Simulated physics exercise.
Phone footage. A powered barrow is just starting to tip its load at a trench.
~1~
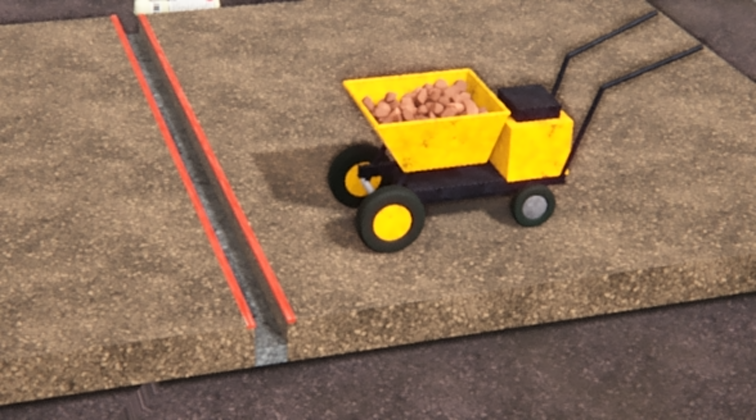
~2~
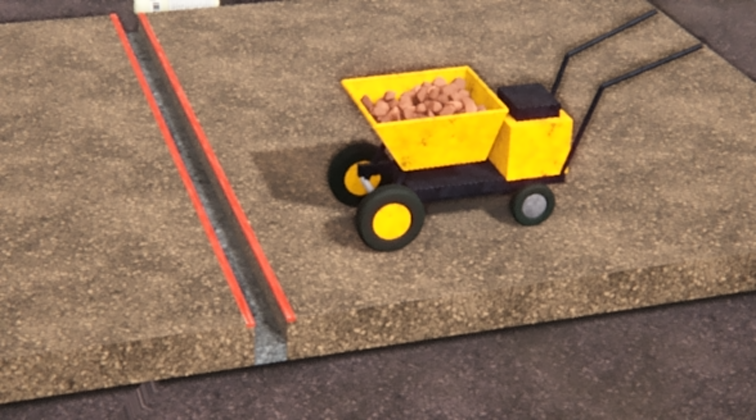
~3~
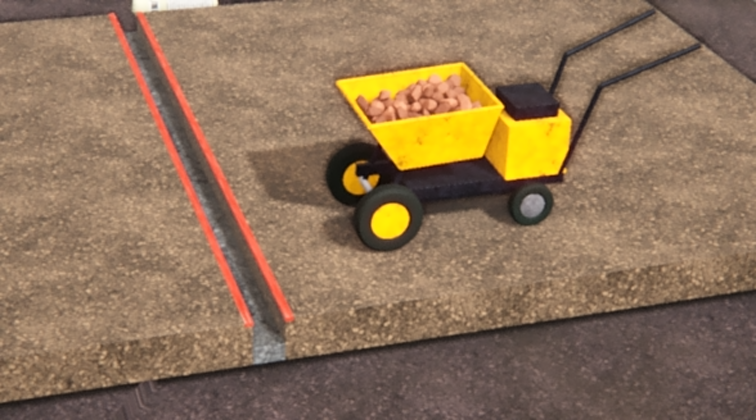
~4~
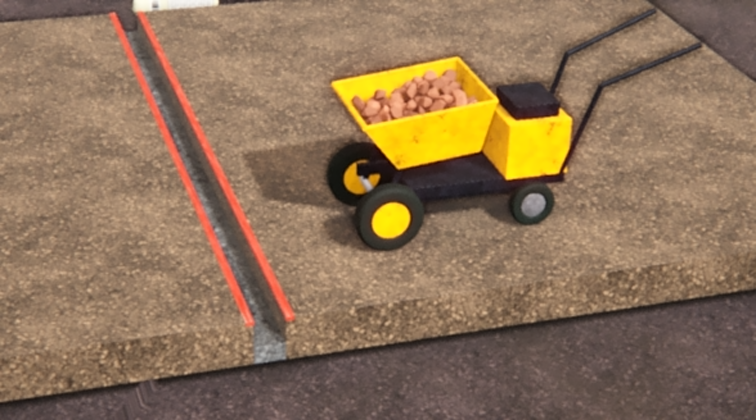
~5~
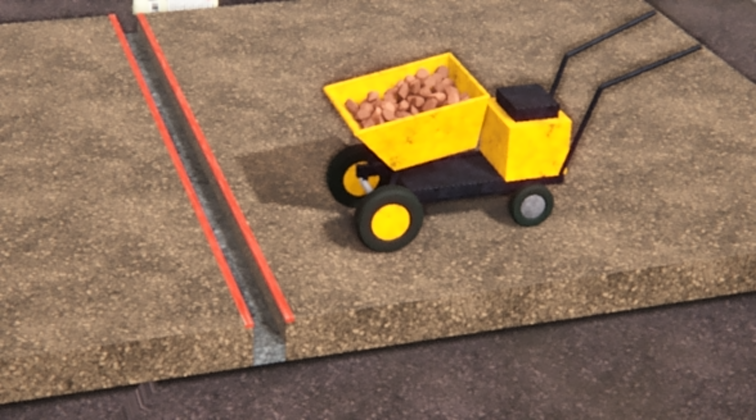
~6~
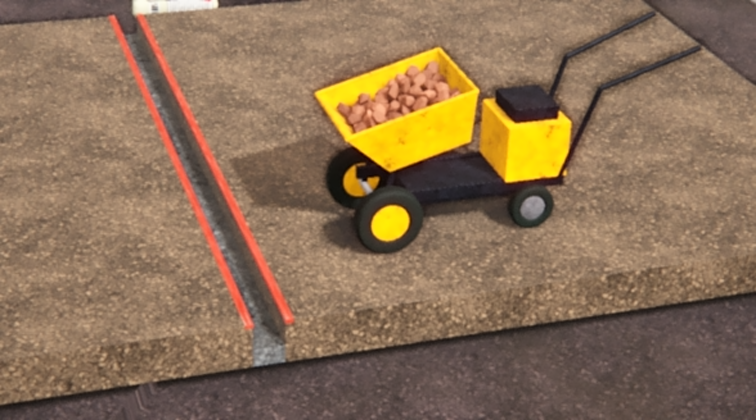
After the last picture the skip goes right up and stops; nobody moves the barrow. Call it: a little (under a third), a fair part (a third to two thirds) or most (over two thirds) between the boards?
A fair part.
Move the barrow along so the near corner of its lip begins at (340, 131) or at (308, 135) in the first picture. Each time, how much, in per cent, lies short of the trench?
0 % and 0 %.
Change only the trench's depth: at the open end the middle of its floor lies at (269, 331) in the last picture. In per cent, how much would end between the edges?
40 %.
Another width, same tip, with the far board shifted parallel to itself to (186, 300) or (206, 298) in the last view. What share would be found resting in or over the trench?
Lab note: Try one 90 per cent, try two 80 per cent.
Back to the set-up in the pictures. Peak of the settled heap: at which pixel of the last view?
I'd place the summit at about pixel (250, 228).
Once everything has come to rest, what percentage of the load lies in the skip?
Roughly 5 per cent.
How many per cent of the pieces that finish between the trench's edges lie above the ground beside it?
Share: Around 30 %.
Shortly afterwards, skip tipped steeply; the whole lot in the skip.
Next, skip tipped right over; the bulk in the skip; a little short of the trench; a little in or heaped over the trench; only a few beyond it; a little falling.
Some moments later, skip tipped right over; a little in the skip; a little short of the trench; near half in or heaped over the trench; near a quarter beyond it.
In the end, skip tipped right over; a little in the skip; near a quarter short of the trench; near half in or heaped over the trench; near a quarter beyond it.
